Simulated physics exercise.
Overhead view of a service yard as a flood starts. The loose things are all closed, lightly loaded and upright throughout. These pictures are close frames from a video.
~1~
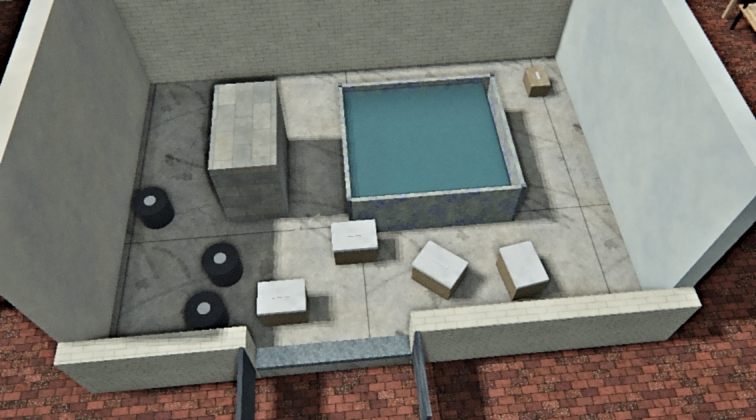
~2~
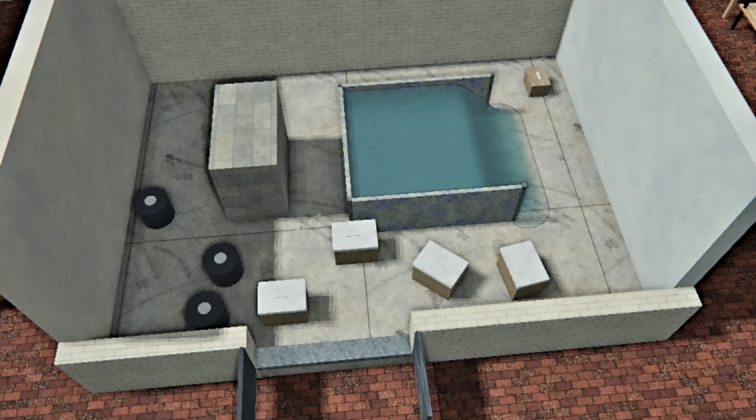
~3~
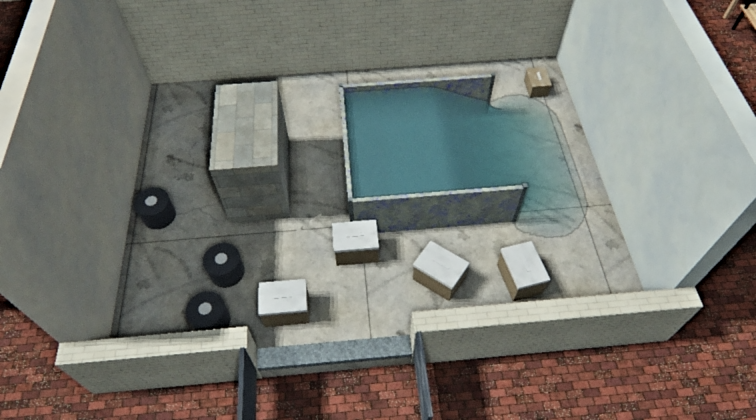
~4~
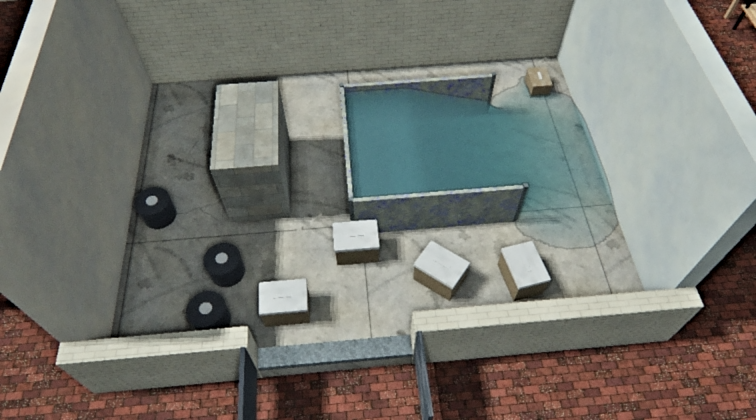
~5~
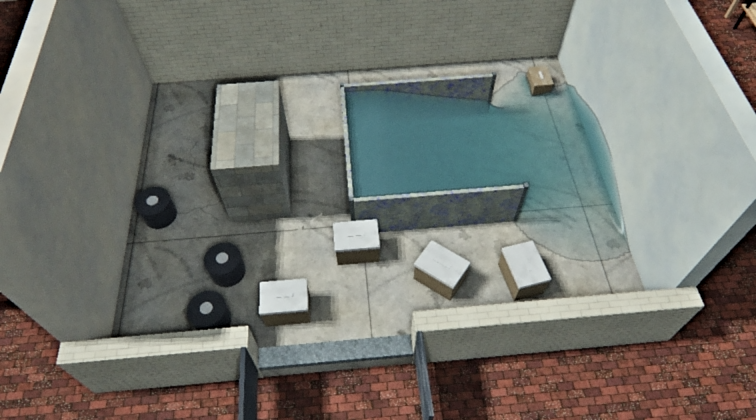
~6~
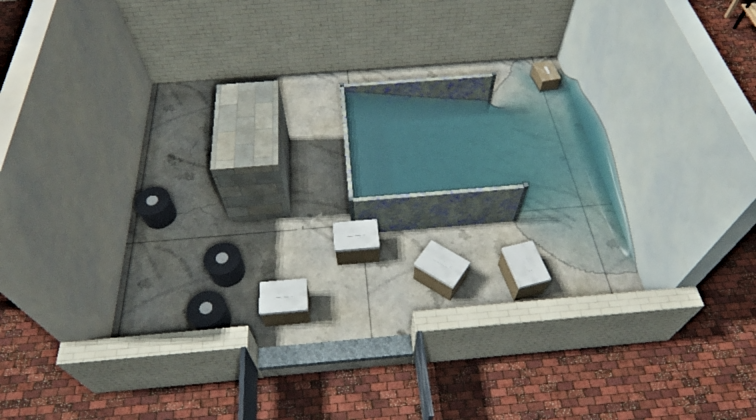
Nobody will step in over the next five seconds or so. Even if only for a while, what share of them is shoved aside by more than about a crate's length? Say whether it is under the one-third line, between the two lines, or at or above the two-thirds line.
It is at or above the two-thirds line.
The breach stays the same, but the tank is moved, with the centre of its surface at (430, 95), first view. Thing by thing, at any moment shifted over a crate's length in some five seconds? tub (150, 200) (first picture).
As for that object, it did not get there.
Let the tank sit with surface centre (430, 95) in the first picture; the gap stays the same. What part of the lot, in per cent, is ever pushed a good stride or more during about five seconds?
Estimate: Near 90 per cent of them.
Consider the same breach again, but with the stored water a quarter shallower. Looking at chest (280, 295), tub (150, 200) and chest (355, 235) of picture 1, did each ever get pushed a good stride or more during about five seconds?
The first reached the mark, the second stopped before it, the third reached the mark.
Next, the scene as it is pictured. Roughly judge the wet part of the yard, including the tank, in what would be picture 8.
Estimate: Close to 30 in a hundred.
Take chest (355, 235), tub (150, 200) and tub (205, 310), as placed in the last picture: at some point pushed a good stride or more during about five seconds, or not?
Goes that far, short of that, goes that far.
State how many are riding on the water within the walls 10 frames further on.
1.
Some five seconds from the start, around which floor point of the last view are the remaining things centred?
I'd say roughly (192, 236).
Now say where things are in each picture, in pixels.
The first picture shows a tote at (538, 76), on the bottom; a tub at (204, 309) rests on the ground; 0 of 8 have shifted.
The second picture shows a tote at (538, 76), on the bottom; a tub at (204, 308), on the bottom; 0 of 8 have shifted.
The third picture shows a tote at (539, 77), on the bottom; a tub at (205, 309), on the bottom; 0 of 8 have shifted.
The fourth picture shows a tote at (540, 76), on the bottom; a tub at (206, 308) rests on the ground; 0 of 8 have shifted.
The fifth picture shows a tote at (541, 76), on the bottom; a tub at (206, 308), on the bottom; 0 of 8 have shifted.
The sixth picture shows a tote at (547, 71) rests on the ground, close to its start; a tub at (206, 308), on the bottom; 1 of 8 have shifted.
A moment on, 1 of 8 are well off their spots; 1 afloat.
Next, 1 of 8 are well off their spots; 1 afloat.
Later, 5 of 8 are well off their spots; 4 afloat.
In the end, 7 of 8 are well off their spots, and 7 have been at some point; 8 afloat.
